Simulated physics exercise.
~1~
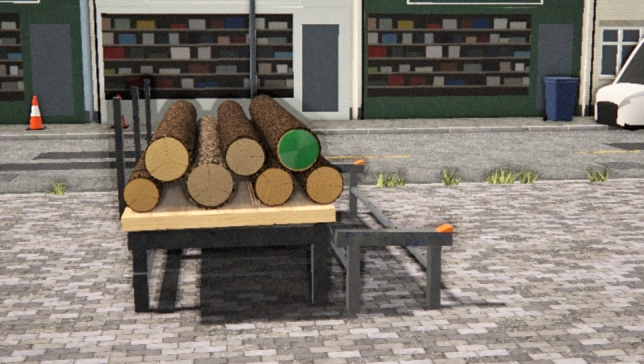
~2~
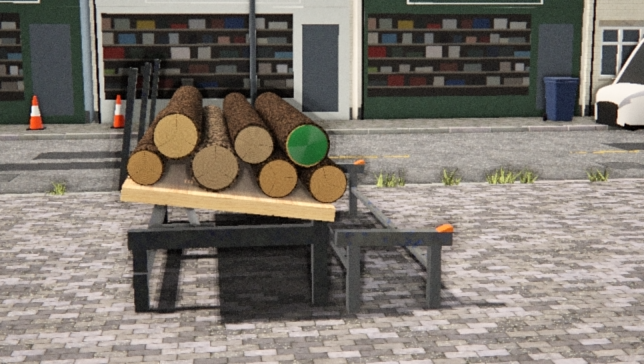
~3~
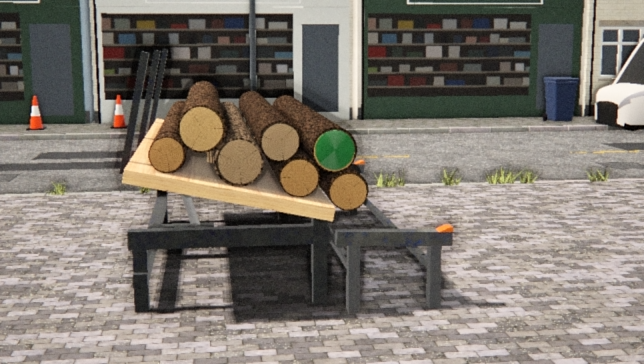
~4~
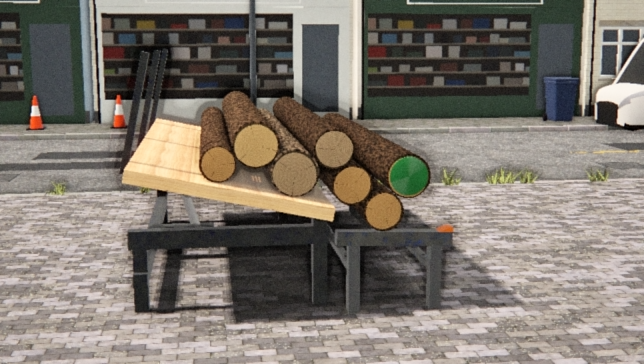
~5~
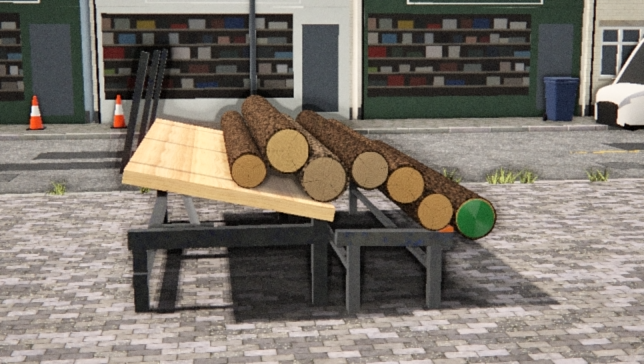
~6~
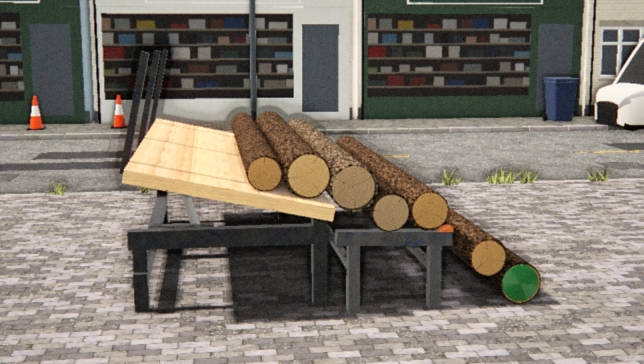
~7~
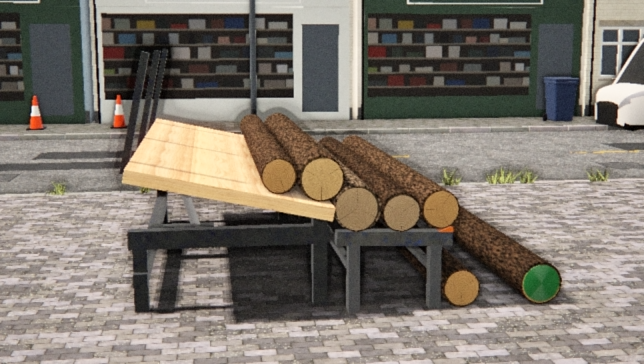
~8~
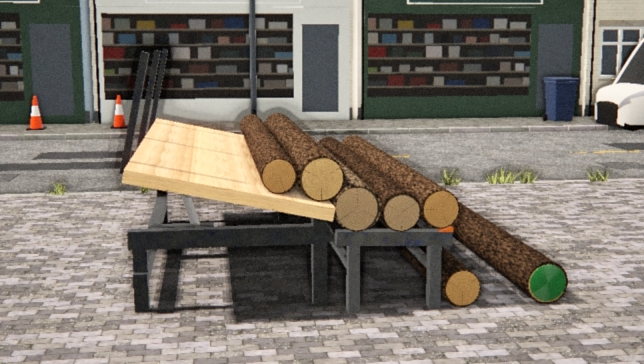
On a paved lot across the road from shopfronts, a wooden deck tilts to the right and its stacked logs roll onto a low rack, where the green-ended log goes over the far end, followed by another, and both come to rest on the ground.
